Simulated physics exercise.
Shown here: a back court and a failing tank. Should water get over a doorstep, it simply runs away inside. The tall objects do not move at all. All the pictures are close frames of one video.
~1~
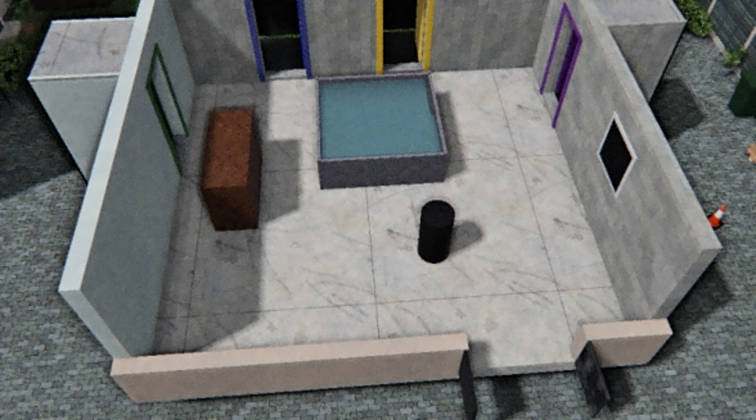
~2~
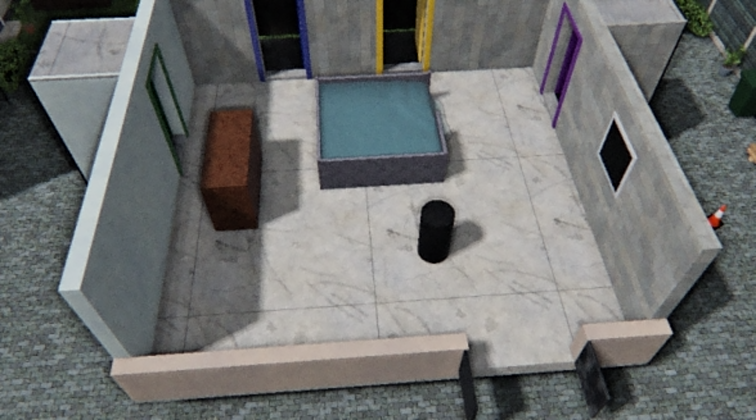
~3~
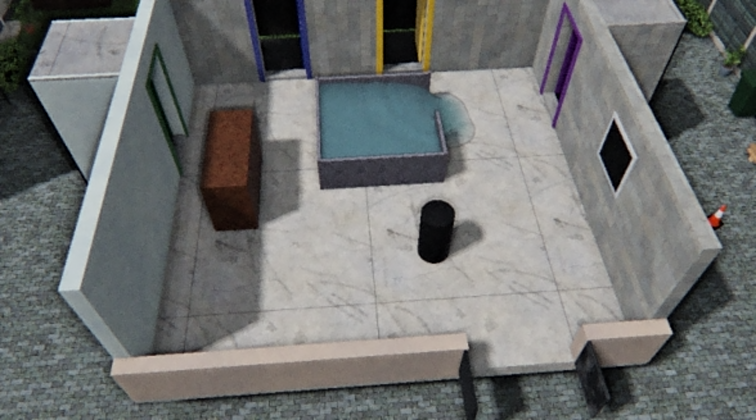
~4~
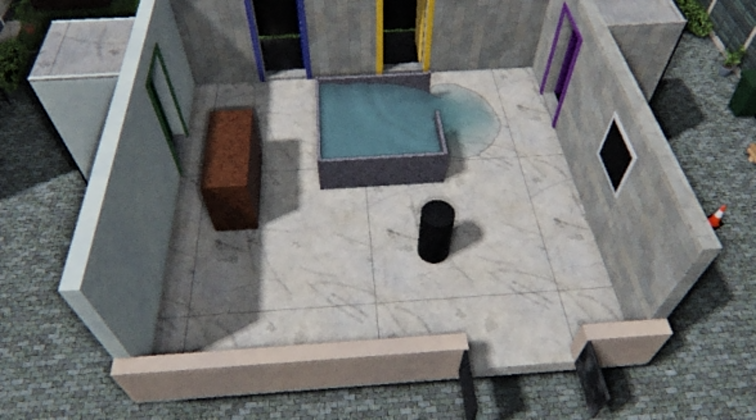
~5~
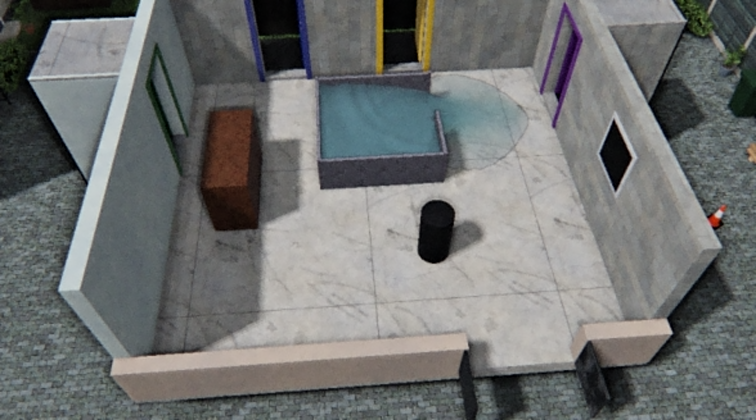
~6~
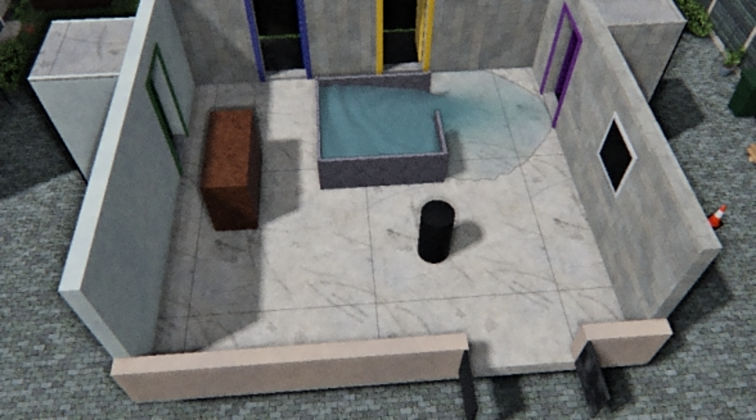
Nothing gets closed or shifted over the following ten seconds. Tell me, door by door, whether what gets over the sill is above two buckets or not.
Purple door: Above; yellow door: Not above; blue door: Not above; green door: Not above.
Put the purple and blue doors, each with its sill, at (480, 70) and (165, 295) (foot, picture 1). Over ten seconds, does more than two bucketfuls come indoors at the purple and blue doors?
Looking at it, I'd say the purple one breaks the limit and the blue one is safe.
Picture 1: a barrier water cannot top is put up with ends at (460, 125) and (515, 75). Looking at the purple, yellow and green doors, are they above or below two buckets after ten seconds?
Taking them in turn, the purple door is spared, the yellow door is flooded and the green door is spared.
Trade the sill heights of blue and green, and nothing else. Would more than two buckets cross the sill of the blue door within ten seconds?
My take: The blue door never reaches it.
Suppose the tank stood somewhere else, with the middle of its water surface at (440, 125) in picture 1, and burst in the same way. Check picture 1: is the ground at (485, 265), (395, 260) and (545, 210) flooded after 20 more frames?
Taking the three spots in turn, I'd say drenched, then spared, then drenched.
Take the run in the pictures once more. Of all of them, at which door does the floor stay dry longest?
It's the door marked green.
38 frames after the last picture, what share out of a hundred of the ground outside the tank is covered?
Around 50 percent.
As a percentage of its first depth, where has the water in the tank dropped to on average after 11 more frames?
60 per cent or thereabouts.
A moment on, water covers 15 % of the floor; the purple door over two buckets in, the yellow door not reached, the blue door not reached, the green door not reached.
Next, water covers 20 % of the floor; the purple door far over two buckets in, the yellow door wet at the sill, nothing in, the blue door not reached, the green door not reached.
Then, water covers 35 % of the floor; the purple door far over two buckets in, the yellow door wet at the sill, nothing in, the blue door not reached, the green door not reached.
Later, water covers 50 % of the floor; the purple door far over two buckets in, the yellow door wet at the sill, nothing in, the blue door wet at the sill, nothing in, the green door not reached.
In the end, water covers 85 % of the floor; the purple door far over two buckets in, the yellow door wet at the sill, nothing in, the blue door wet at the sill, nothing in, the green door wet at the sill, nothing in.
